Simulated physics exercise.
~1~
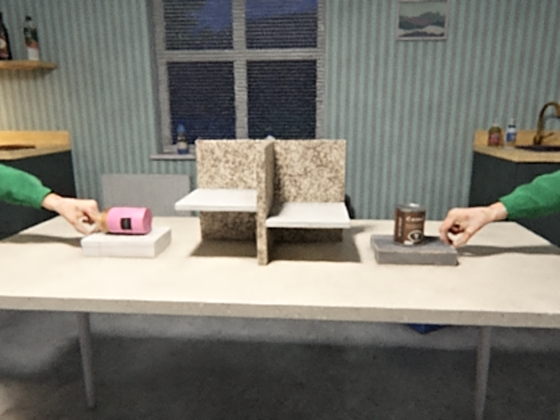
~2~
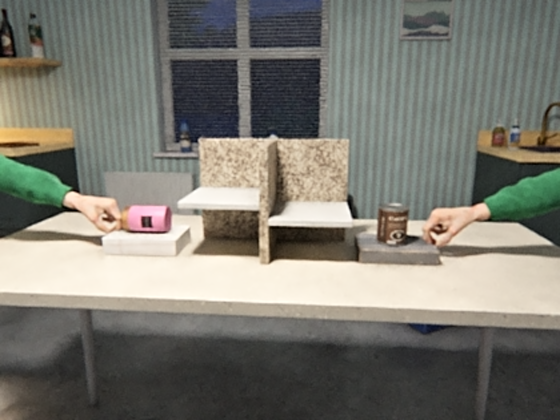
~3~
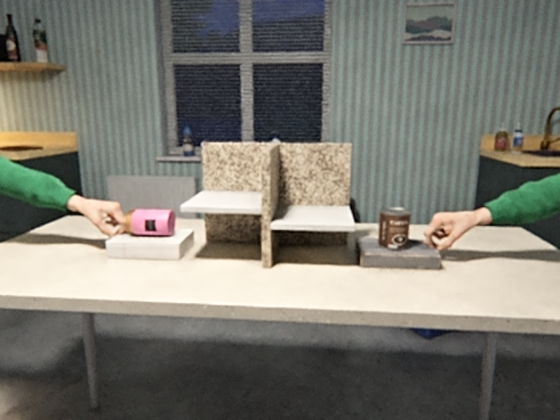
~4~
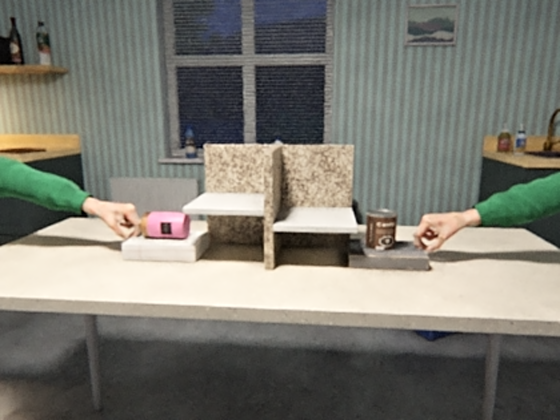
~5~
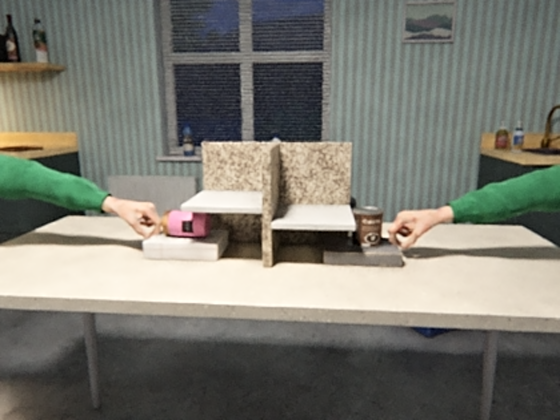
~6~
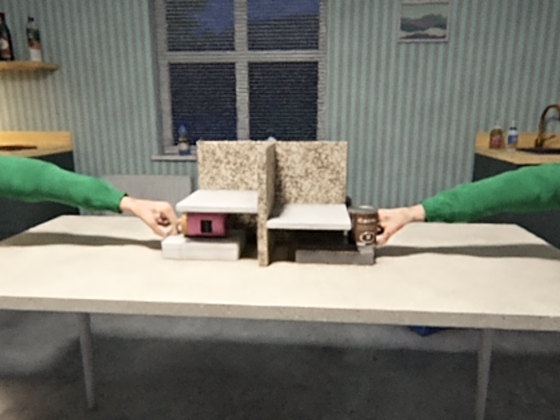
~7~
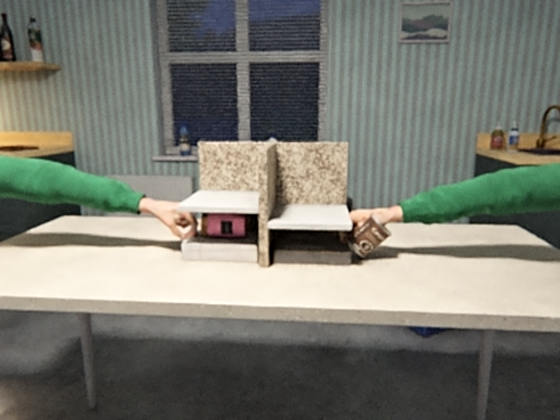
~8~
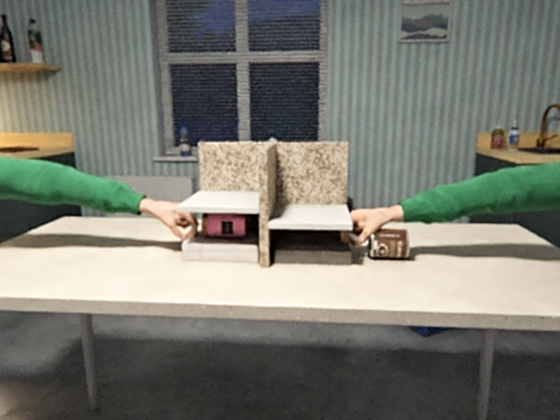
A pink jar lying on its side on a white board and a brown tin standing on a grey box ride toward a speckled shelf with two low openings, each pushed by a green-sleeved hand. The jar moves right from the left side while the tin moves left from the right. The jar slides beneath the higher ledge, but the tin meets the edge of the lower one and is held back as its grey box continues underneath. The tin then tips over to the right. It ends lying on the table beside the shelf, while the jar rests inside the left opening.
